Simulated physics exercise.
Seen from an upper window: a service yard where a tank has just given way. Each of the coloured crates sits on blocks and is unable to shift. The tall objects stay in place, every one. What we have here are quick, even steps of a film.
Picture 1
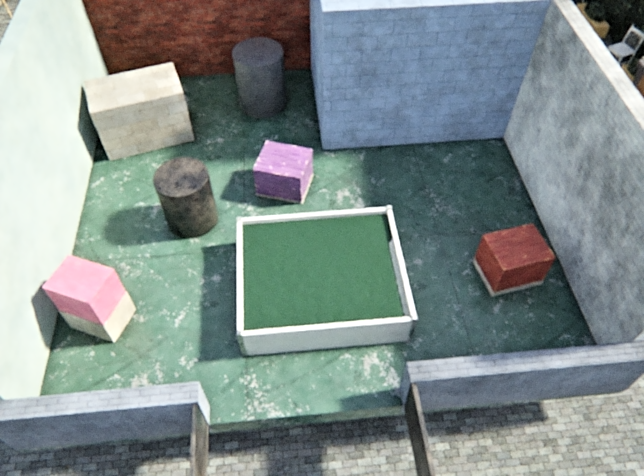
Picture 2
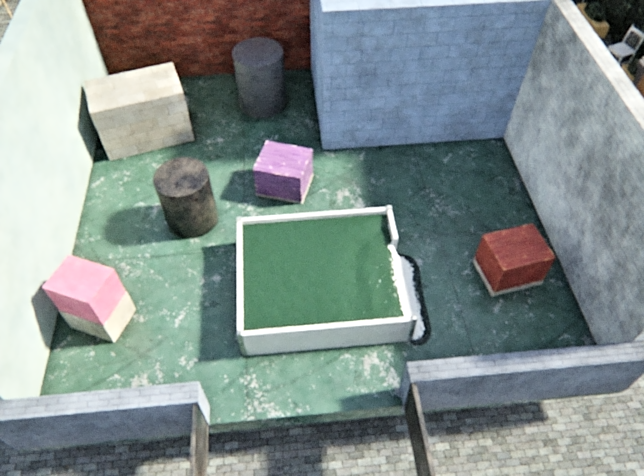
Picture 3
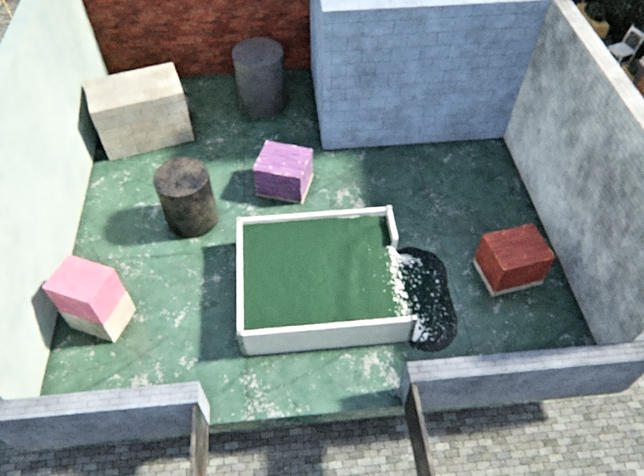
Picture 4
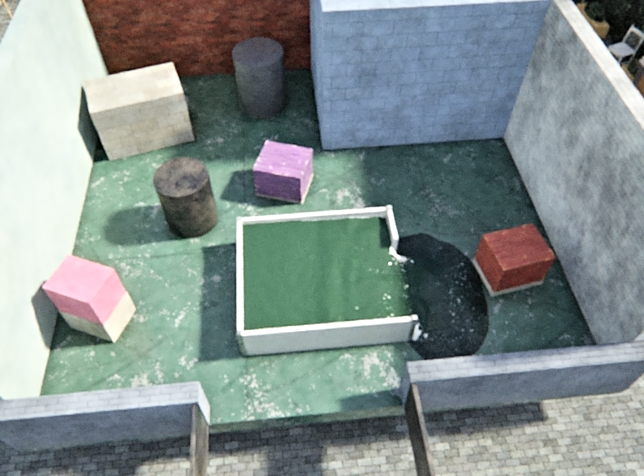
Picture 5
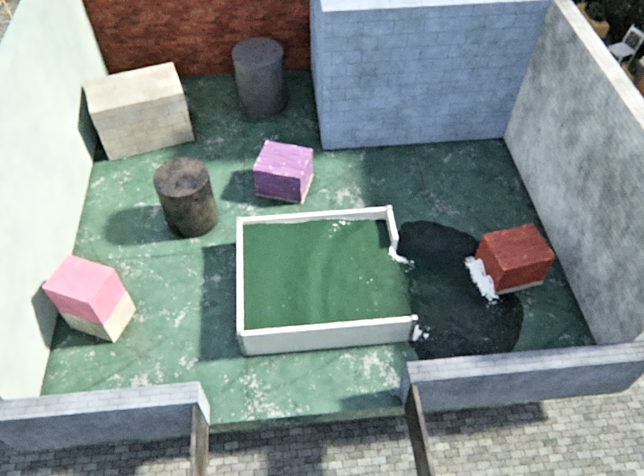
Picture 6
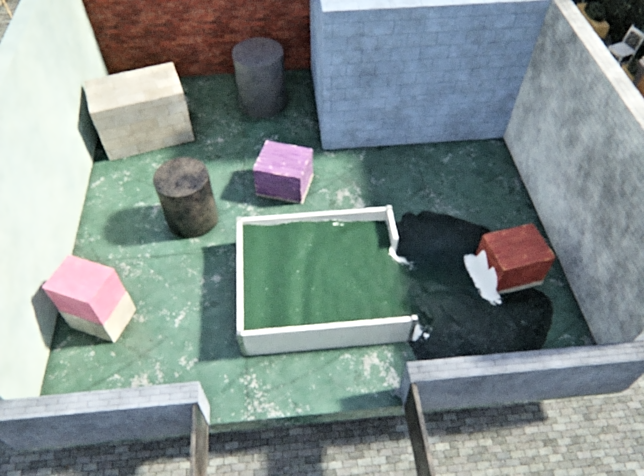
Water pours from a gap in the tank's right side, spreads rightward and reaches the red crate.
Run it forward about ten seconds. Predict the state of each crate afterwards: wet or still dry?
The red crate is affected by the water; the pink crate is unaffected by the water; the purple crate is affected by the water.
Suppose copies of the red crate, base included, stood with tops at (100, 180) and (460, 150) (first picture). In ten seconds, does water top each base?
One after the other: Stays untouched, is flooded.
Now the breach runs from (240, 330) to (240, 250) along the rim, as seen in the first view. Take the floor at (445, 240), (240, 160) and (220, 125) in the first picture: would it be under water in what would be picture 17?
The first comes out untouched, the second untouched, the third untouched.
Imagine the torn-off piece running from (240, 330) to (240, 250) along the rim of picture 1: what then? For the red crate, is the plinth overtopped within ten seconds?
The red crate is not overtopped.
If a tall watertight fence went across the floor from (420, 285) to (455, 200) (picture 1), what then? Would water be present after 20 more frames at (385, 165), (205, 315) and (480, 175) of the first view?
Outcome by spot, in order - watered, unwatered, watered.
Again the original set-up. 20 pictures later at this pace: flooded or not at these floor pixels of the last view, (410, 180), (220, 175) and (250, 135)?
Going through them one by one, the first is waterlogged, the second spared and the third spared.
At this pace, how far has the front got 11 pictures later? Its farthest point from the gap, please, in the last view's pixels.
Farthest reach: About (502, 143).
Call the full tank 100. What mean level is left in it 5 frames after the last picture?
Estimate: Close to 70 %.
A moment on, water covers 15 % of the floor; the red crate water round its plinth, the pink crate not reached, the purple crate not reached.
Next, water covers 25 % of the floor; the red crate water round its plinth, the pink crate not reached, the purple crate not reached.
Then, water covers 30 % of the floor; the red crate water round its plinth, the pink crate not reached, the purple crate not reached.
Later, water covers 50 % of the floor; the red crate water round its plinth, the pink crate not reached, the purple crate water round its plinth.
In the end, water covers 85 % of the floor; the red crate was topped, the pink crate stayed above the water, the purple crate was topped.
